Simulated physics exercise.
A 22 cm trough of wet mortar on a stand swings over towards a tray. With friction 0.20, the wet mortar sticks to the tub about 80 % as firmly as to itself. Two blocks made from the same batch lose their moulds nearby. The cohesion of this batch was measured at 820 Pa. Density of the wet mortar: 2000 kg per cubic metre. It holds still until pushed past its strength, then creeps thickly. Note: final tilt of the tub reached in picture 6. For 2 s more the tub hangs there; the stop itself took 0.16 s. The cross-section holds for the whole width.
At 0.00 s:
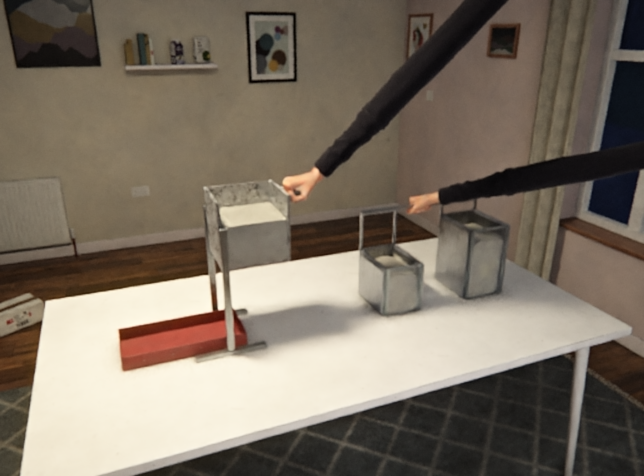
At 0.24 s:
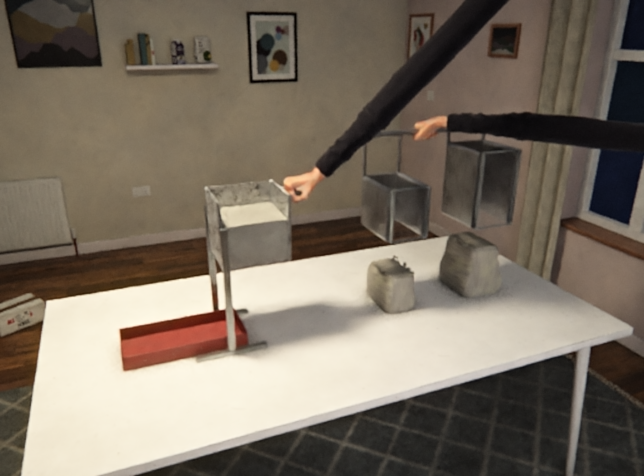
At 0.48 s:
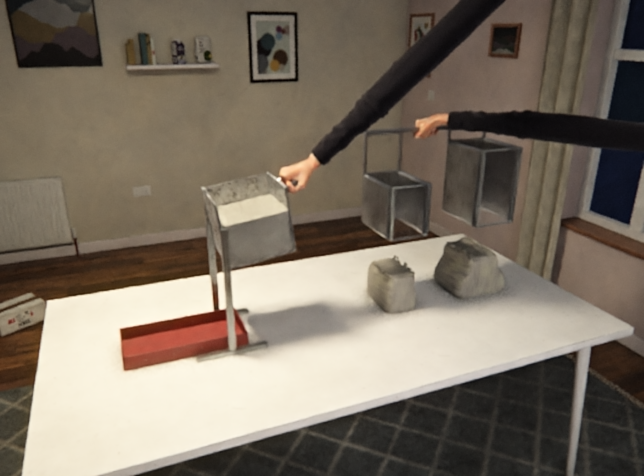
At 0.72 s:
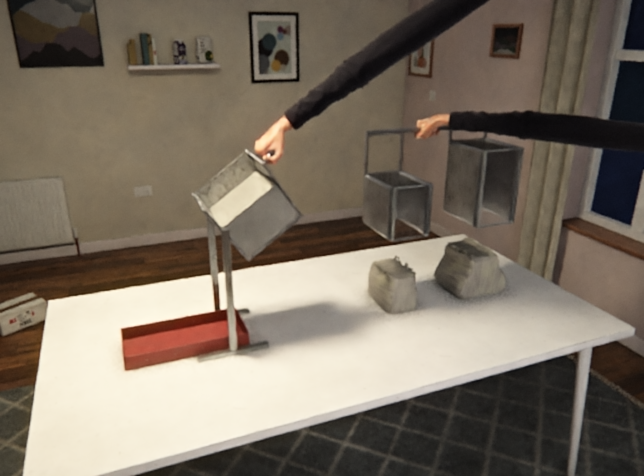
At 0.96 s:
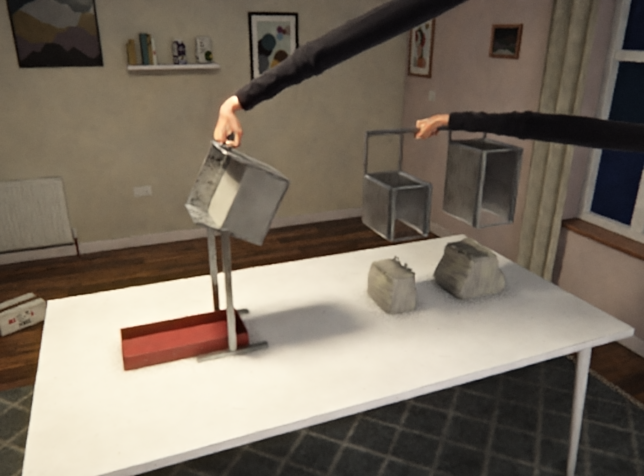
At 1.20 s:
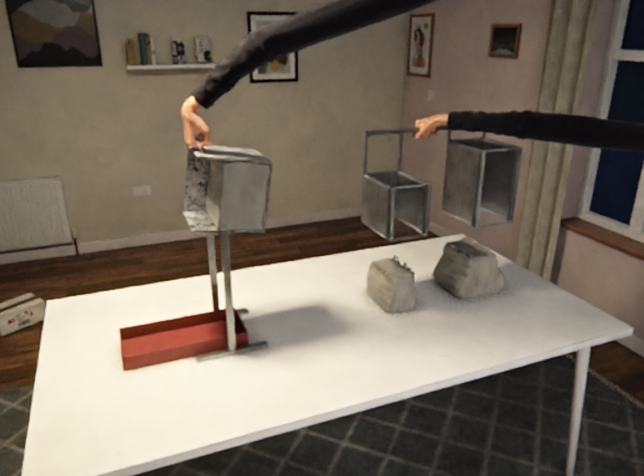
Hand tilting a metal tub of grey mortar leftward above a red tray, after moulds lift off two blocks and one slumps.
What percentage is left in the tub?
About 100 %.
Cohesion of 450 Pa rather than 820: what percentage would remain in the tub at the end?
90 %.
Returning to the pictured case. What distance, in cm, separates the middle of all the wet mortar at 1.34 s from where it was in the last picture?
Close to 0 centimetres.
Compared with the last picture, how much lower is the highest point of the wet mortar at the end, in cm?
The top ends up some 0 cm below its level in the last picture.
After 1.34 s, the tub is at 81 degrees and holds 100 %.
After 1.51 s, the tub is at 81 degrees and holds 100 %.
After 1.68 s, the tub is at 81 degrees and holds 100 %.
After 1.85 s, the tub is at 81 degrees and holds 100 %.
After 3.20 s, at the end, the tub is at 81 degrees and holds 100 %.
